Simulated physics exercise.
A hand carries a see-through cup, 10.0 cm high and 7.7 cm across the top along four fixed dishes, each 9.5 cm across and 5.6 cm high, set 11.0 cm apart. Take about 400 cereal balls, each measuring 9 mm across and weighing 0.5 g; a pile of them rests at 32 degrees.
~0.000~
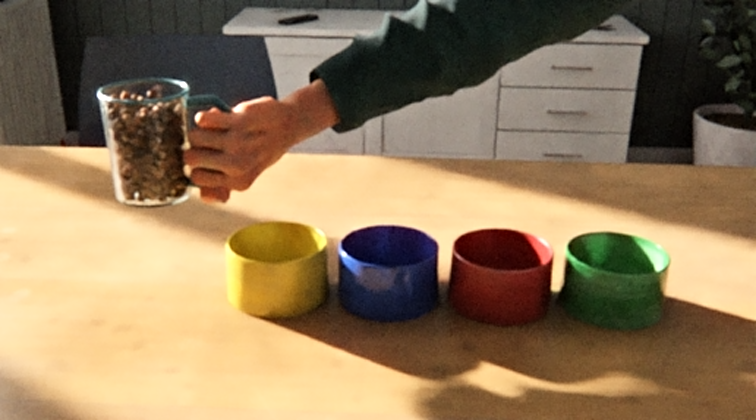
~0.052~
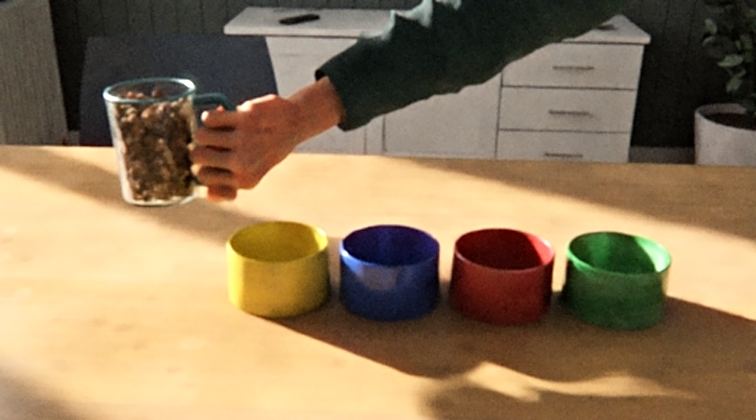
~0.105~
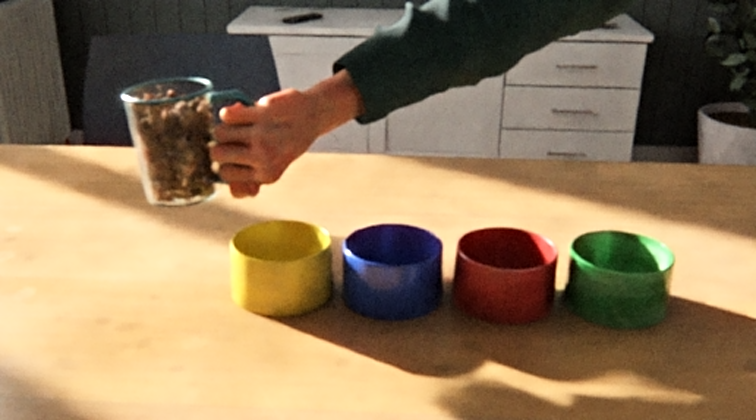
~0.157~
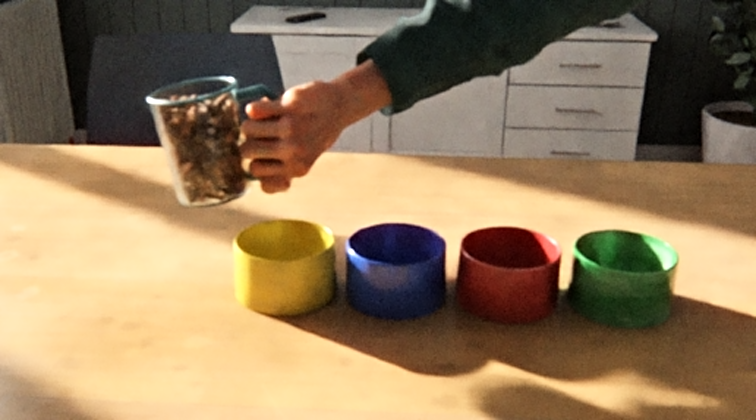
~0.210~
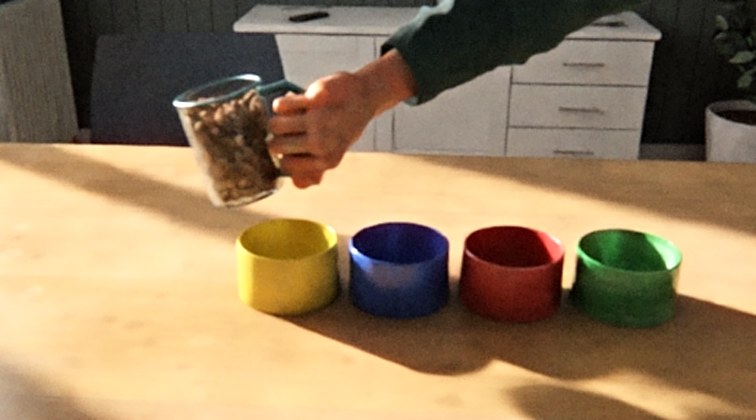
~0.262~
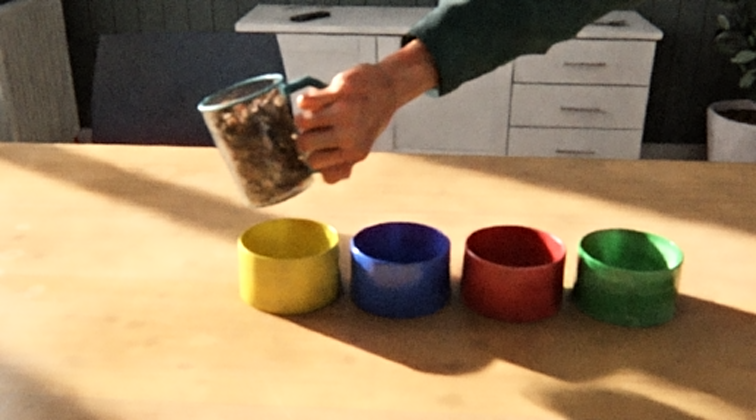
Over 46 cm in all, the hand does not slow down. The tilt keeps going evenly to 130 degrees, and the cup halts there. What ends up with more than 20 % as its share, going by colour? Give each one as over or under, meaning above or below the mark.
Red dish: Under, blue dish: Under, green dish: Over, yellow dish: Under, counter: Over.
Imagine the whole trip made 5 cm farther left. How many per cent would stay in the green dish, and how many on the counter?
The green dish would get 0 and the counter 0.
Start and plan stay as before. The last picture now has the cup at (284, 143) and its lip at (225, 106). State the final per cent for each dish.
Per cent kept: Red 10, blue 0, green 60, yellow 0.
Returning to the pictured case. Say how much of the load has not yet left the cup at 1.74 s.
Roughly 0 %.
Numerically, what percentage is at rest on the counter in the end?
I'd put it near 30 per cent.
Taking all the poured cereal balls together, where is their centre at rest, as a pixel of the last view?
Somewhere near (598, 285) in the last picture.
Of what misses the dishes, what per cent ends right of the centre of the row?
100 percent.
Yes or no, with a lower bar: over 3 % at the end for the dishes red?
With red the answer is affirmative.
Then, at 0.86 s, tilt 71 degrees; cup holds 100 %.
After 1.26 s, tilt 106 degrees; cup holds 95 %, green 5 %.
Then, at 1.74 s, tilt 130 degrees; cup holds 0 %, red 10 %, green 60 %.
At rest (2.3 s), red 10 %, blue 0 %, green 60 %, yellow 0 %, counter 30 %.
